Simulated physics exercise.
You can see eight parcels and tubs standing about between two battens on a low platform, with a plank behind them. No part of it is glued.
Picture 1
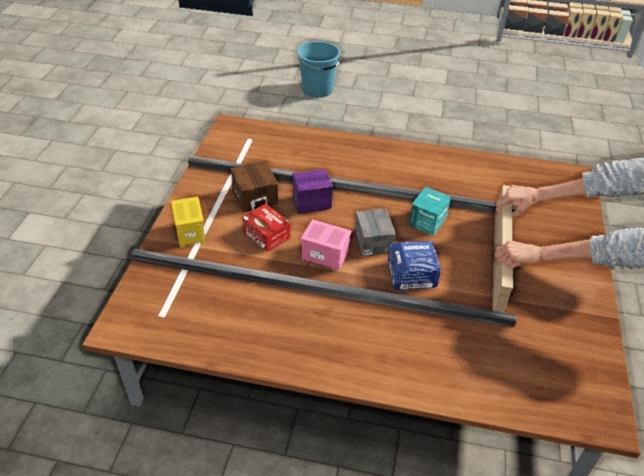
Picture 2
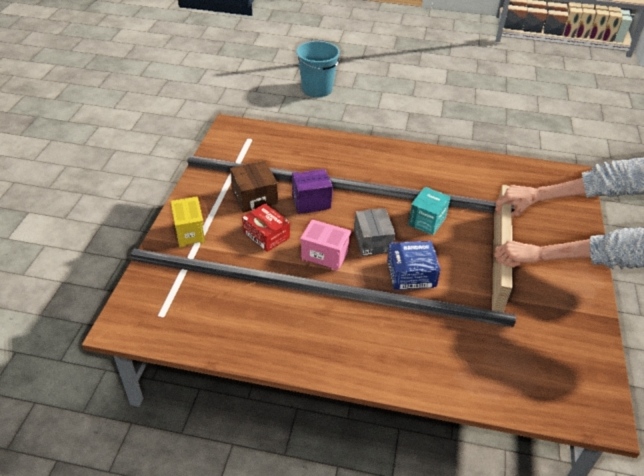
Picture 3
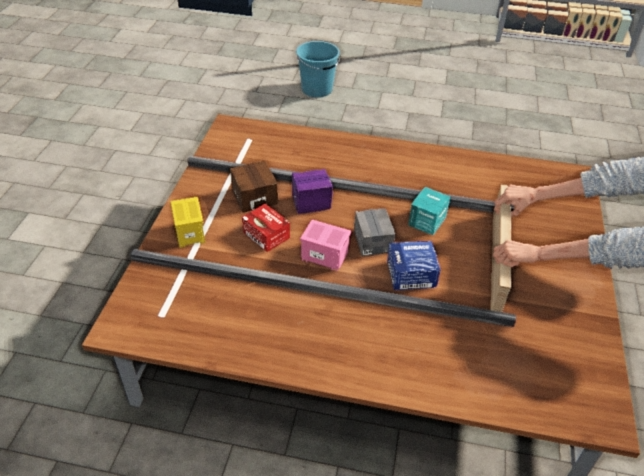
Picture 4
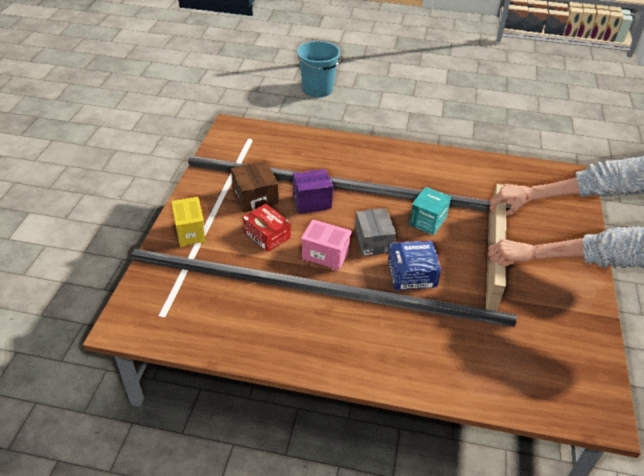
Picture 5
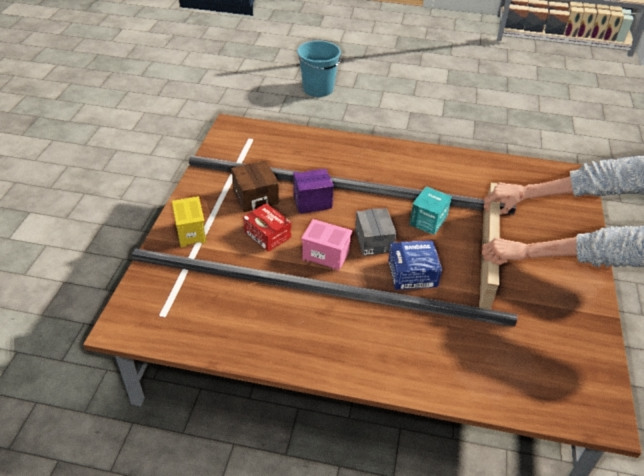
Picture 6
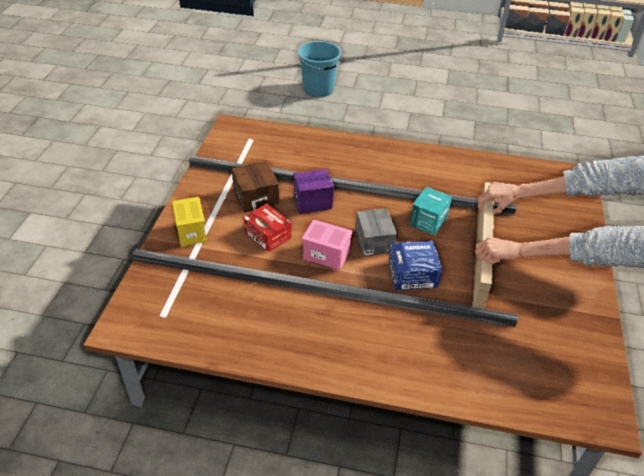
Two hands gripped a wooden plank at the right of a table and slid it slightly left between two dark rails, while the eight colourful boxes in front of it stayed put.
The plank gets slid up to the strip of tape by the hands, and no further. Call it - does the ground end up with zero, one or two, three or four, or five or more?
The ground ends up with three or four.
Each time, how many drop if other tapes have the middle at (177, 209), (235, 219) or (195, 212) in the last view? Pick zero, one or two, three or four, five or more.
5 or more, one or two, 5 or more.
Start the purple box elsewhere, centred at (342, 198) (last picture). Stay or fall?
From there it stays on.
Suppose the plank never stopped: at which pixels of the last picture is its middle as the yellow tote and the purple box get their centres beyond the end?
Middle approx. at (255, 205), then approx. at (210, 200).
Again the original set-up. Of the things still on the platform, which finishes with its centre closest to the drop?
The purple box winds up nearest.
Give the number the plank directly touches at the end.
The count in contact is 2.
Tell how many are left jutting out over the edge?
I'd say 2 of them.
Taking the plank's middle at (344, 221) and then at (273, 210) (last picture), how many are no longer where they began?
Respectively 6 and 8.
Early on, none off yet; yellow tote at rest near (190, 222); brown parcel at rest near (255, 186); red box at rest near (268, 228).
A while later, none off yet; yellow tote at rest near (190, 222); brown parcel travelled a little near (251, 183); red box travelled about its own width near (234, 216).
Further along, none off yet; yellow tote travelled about its own width near (162, 216); brown parcel travelled well along near (197, 171); red box travelled well along near (196, 204).
Finally, the number that fall off is three or four; lost, pink tote, red box, brown parcel and yellow tote.
